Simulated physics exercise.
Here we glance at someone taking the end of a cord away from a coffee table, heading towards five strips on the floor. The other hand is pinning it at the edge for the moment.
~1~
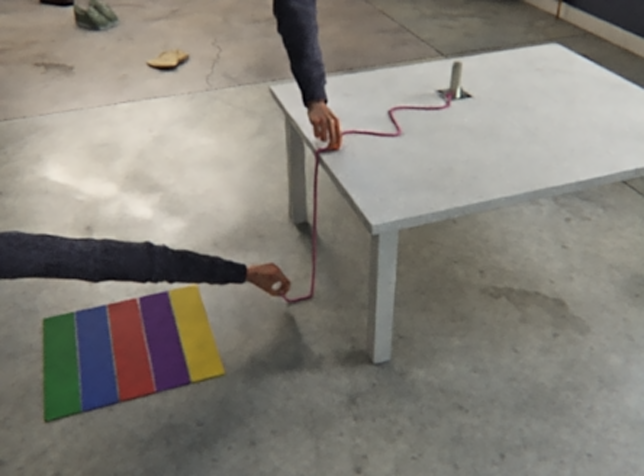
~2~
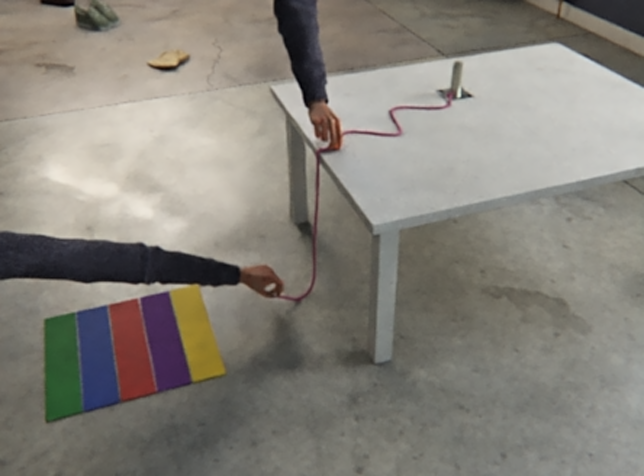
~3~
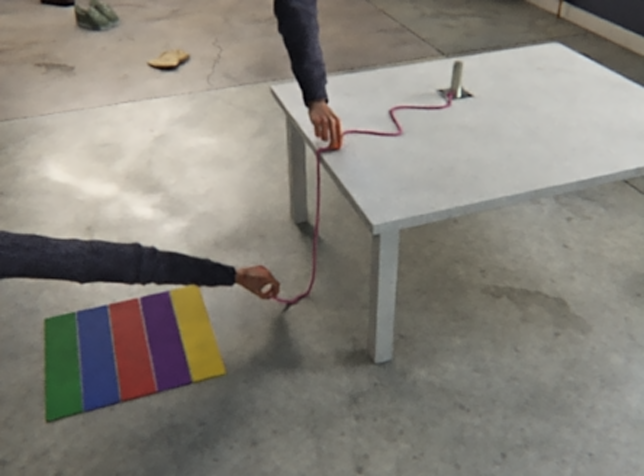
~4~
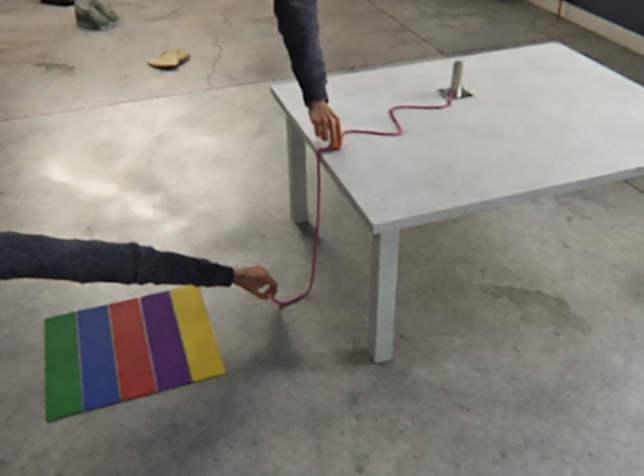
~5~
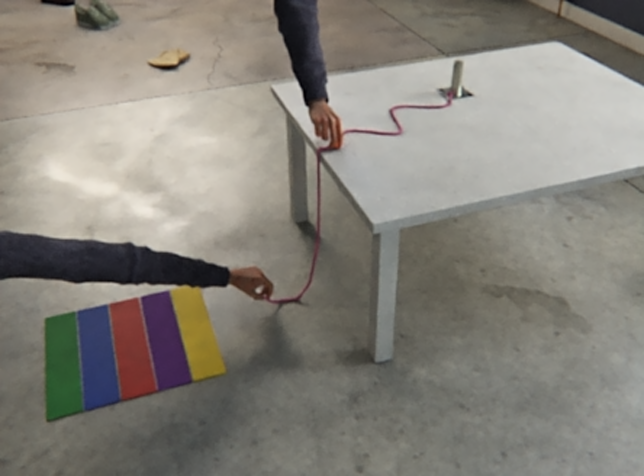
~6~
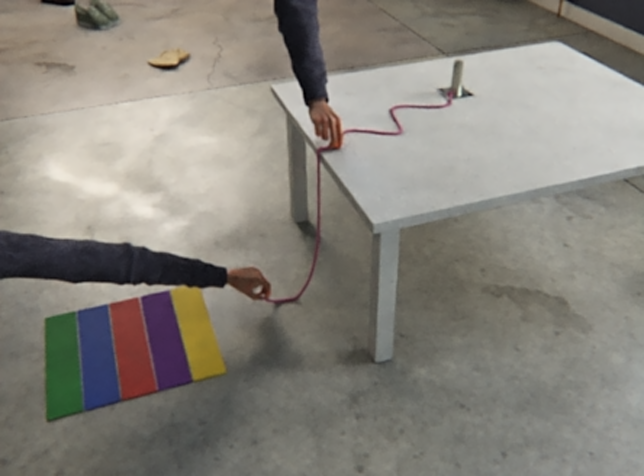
On a concrete floor beside a white coffee table, one hand pins a red cord at the table's edge while another, holding its lower end, moves it slightly left, toward five coloured strips on the floor.
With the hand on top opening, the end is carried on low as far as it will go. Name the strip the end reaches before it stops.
Blue.
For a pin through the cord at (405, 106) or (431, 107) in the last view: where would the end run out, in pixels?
About (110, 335) and (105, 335).
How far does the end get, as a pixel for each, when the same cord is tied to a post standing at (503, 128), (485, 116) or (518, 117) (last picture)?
Per try, approx.: (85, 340); (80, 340); (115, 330).
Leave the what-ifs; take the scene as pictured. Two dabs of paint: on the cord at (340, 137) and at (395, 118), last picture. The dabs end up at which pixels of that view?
The first one ends up at (284, 165) and the second one at (368, 122).
A little later, end near (158, 322); over purple.
Next, end near (115, 333); over red.
When it is tight, end near (88, 339); over blue. It halts on the blue strip.
